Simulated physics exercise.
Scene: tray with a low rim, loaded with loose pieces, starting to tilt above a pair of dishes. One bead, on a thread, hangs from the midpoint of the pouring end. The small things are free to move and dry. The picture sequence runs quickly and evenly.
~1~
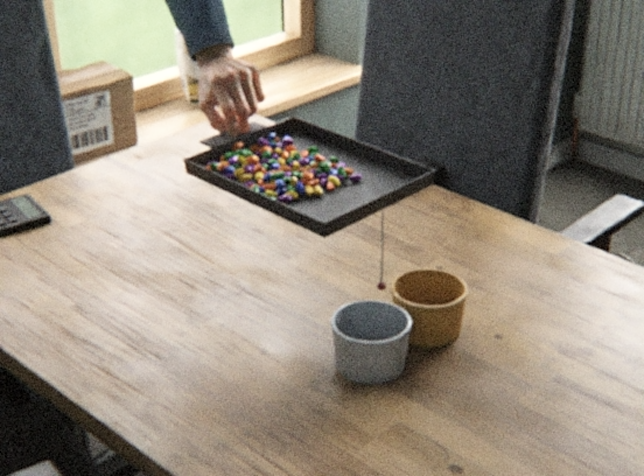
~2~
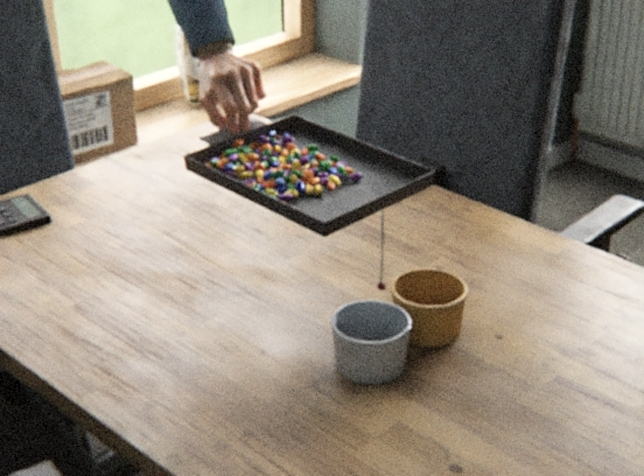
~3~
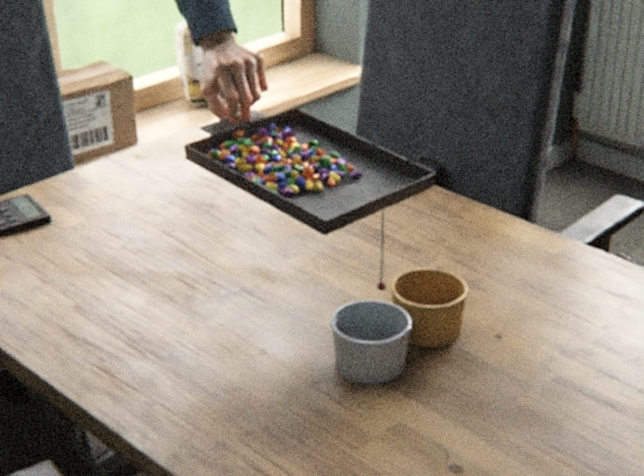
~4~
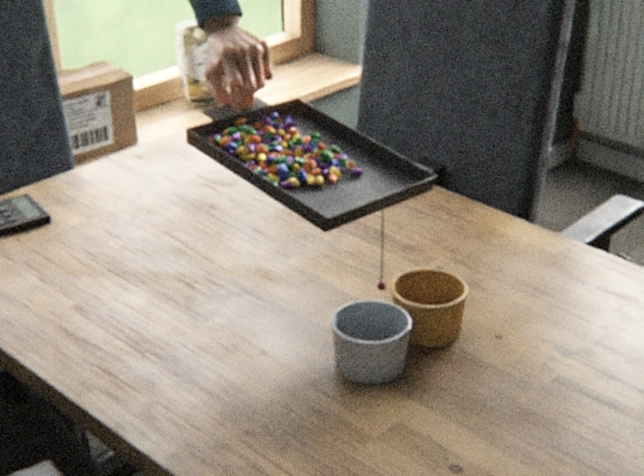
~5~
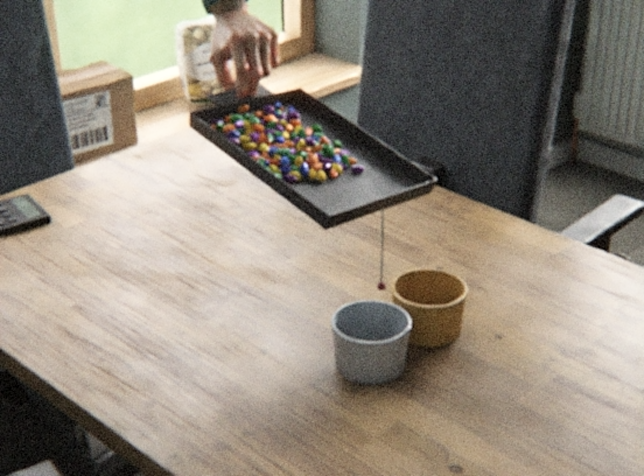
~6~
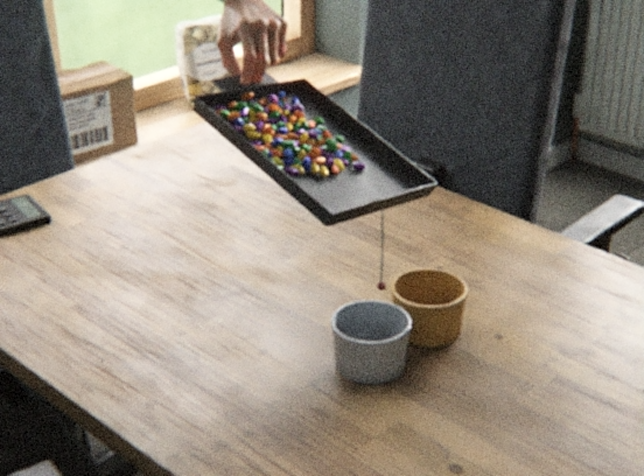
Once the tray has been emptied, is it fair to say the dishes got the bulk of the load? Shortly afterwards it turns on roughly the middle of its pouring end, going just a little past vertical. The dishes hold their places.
Yes, they got more than half.
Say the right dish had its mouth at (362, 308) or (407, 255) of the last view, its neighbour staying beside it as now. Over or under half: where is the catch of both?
For the two tries in order: Not as much as half, not as much as half.
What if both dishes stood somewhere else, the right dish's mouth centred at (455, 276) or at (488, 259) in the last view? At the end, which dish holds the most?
Result, try one: The dish further right; try two: The dish further left.
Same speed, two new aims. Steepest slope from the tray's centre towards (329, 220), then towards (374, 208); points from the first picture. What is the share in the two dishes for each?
Well, 30 percent for one and then 50 percent for the other.
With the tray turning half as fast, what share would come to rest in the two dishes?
Share: Roughly 70%.
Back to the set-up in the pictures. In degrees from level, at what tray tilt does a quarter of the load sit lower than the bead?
About 90 degrees.
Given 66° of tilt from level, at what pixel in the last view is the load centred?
Near the pixel (397, 171).
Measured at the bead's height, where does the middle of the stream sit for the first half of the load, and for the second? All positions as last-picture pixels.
It goes through near (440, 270) first, then near (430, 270).
Soon after the last picture, tray tipped steeply; nearly all on the tray; a stray few in the right dish; a stray few outside both; a stray few in the air.
A little later, tray tipped past a quarter turn; about two thirds on the tray; about a quarter in the right dish; a small part outside both; a stray few in the air.
Later still, tray tipped past a quarter turn; a stray few in the left dish; about two thirds in the right dish; about a third outside both.
At rest, tray tipped past a quarter turn; a stray few in the left dish; about two thirds in the right dish; about a third outside both.
